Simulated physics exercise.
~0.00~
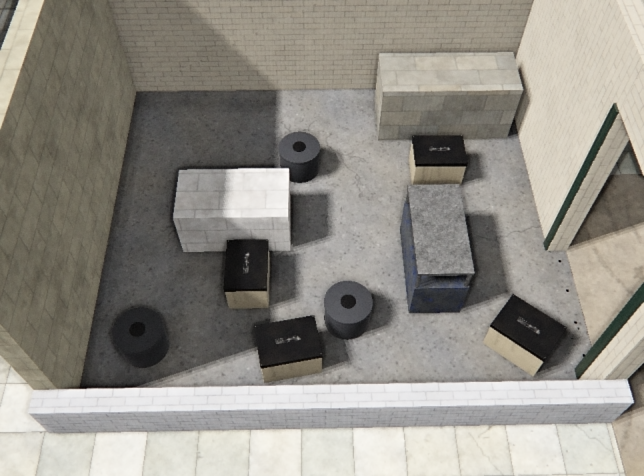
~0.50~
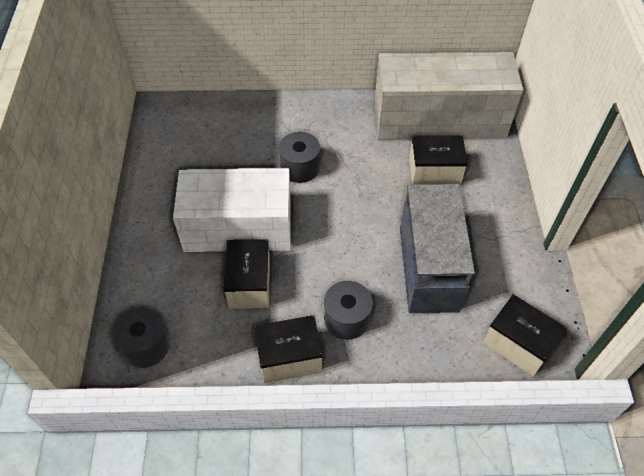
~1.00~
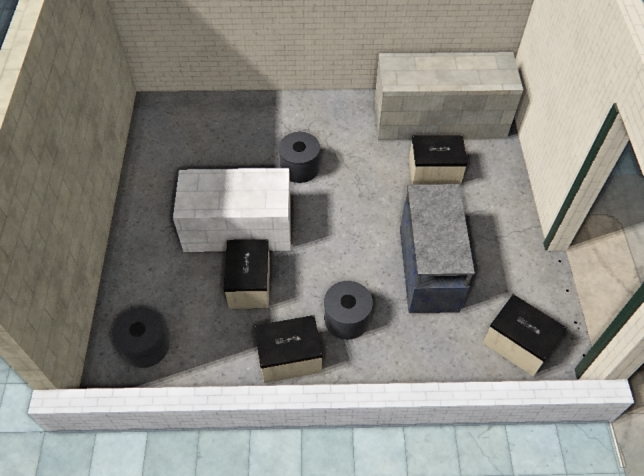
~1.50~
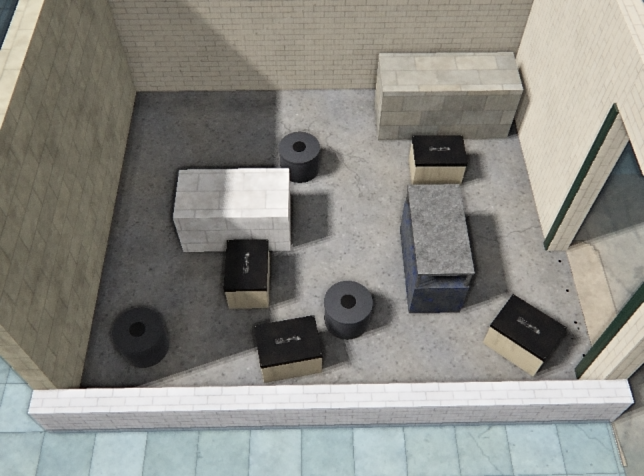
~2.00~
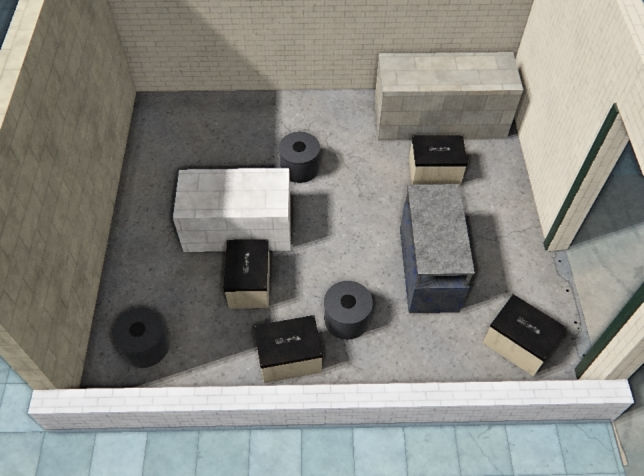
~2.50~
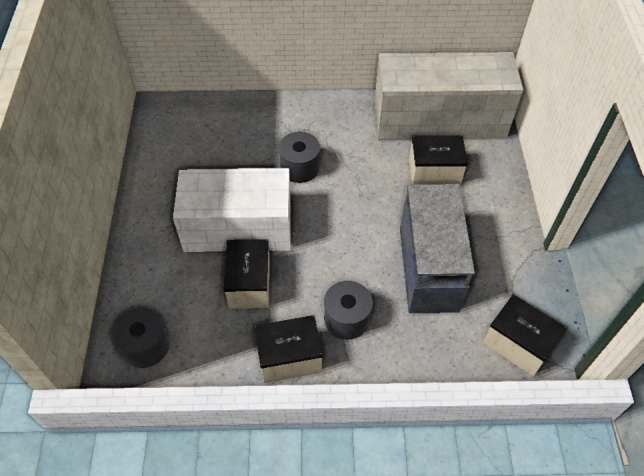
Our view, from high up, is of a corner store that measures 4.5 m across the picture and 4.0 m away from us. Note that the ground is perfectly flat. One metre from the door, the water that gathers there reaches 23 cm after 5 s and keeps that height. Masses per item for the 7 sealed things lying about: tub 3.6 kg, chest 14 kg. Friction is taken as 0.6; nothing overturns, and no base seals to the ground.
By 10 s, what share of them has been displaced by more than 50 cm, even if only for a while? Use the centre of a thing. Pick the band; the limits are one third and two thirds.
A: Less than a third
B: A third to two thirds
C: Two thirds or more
Answer: C.
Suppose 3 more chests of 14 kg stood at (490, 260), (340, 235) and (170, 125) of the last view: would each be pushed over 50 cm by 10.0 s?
Order as asked - exceeds the limit, falls below the limit, falls below the limit.
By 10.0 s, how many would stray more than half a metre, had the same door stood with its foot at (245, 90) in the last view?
Count: 4.
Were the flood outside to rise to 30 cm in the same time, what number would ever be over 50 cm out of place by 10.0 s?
Count: 7.
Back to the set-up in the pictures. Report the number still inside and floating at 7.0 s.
At that moment it comes to 2.
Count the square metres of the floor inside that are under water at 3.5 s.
Flooded: Near 1.5 m2.
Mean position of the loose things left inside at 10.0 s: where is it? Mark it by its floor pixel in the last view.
(229, 246).
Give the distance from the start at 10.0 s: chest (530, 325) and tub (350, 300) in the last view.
They've ended up 300 cm and 80 cm away, in that order.
After 3.5 s 0 of 7 are over 50 cm from their spots; 0 afloat.
After 4.5 s 0 of 7 are over 50 cm from their spots; 0 afloat.
After 7.0 s 3 of 7 are over 50 cm from their spots; 2 afloat.
After 10.0 s 7 of 7 are over 50 cm from their spots, and 7 have been at some point; 6 afloat.
